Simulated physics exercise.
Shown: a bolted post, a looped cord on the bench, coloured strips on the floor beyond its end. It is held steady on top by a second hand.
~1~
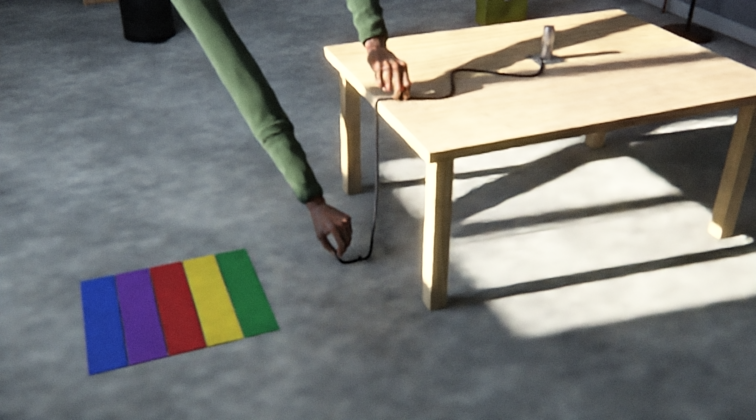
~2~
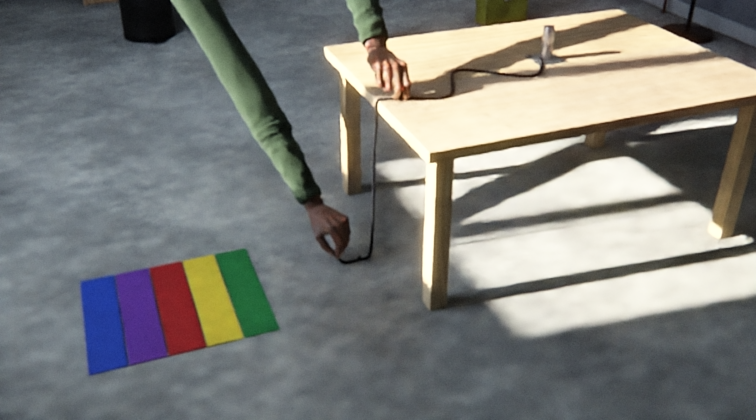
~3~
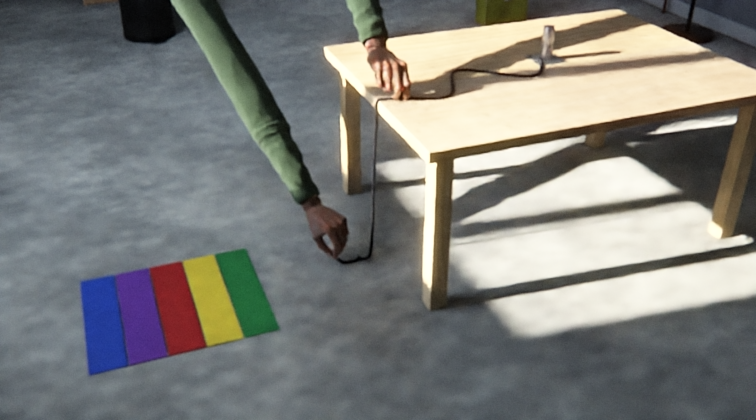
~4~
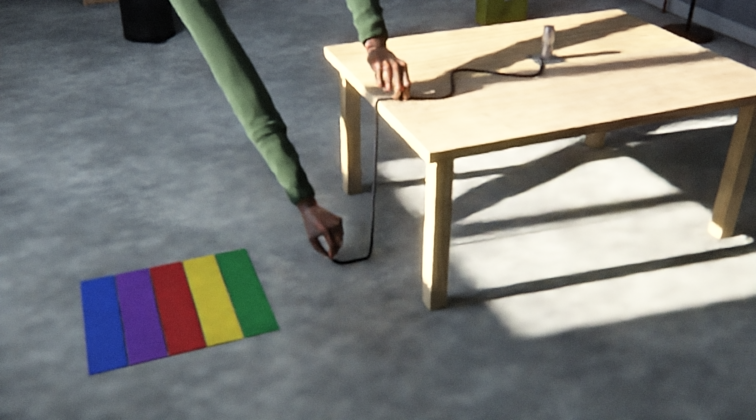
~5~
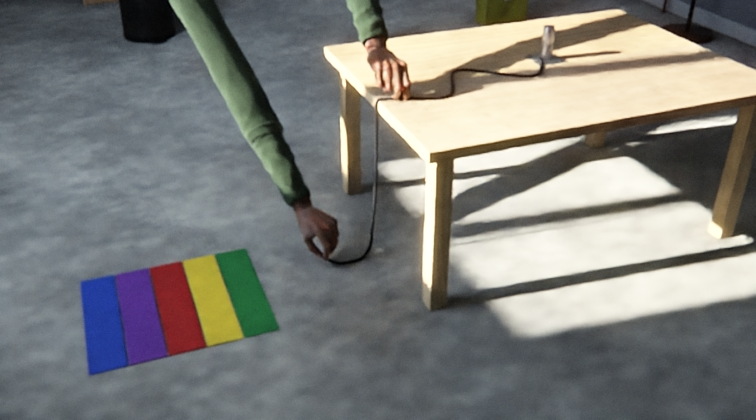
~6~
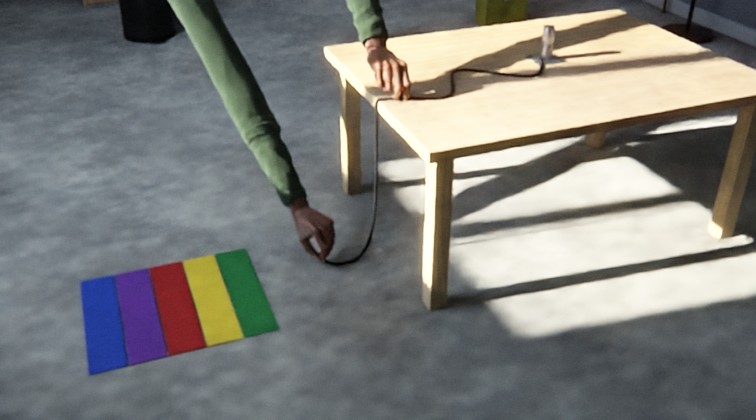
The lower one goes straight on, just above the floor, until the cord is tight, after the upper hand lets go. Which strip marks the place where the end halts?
The purple strip does.
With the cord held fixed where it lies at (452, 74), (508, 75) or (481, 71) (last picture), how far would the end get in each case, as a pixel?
Going through the three tries, you get (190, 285), (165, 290) and (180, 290).
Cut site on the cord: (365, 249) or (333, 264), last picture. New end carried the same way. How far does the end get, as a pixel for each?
It ends up at (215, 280) the first time and at (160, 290) the second.
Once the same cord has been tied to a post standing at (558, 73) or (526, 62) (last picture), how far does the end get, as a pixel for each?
In order: (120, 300), then (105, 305).
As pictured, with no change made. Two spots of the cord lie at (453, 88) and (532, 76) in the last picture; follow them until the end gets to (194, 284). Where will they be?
Approx. (394, 92); approx. (498, 68).
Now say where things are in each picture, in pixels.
End (337, 254); green (256, 317); yellow (220, 325); red (183, 334); purple (145, 343); blue (106, 352), in the first picture.
End (335, 254); cord through (541, 71) (475, 71) (452, 93) (380, 102) (374, 173) (372, 238), in the second picture.
End (333, 255), in the third picture.
End (328, 256); cord through (541, 71) (475, 71) (452, 93) (380, 102) (375, 173) (372, 239), in the fourth picture.
End (323, 257), in the fifth picture.
End (320, 257); cord through (541, 71) (475, 71) (452, 93) (380, 102) (376, 173) (370, 238), in the sixth picture.
Early on, end near (194, 284); over yellow.
Midway, end near (159, 292); over red.
At the end of the slack, end near (138, 297); over purple. The purple one.
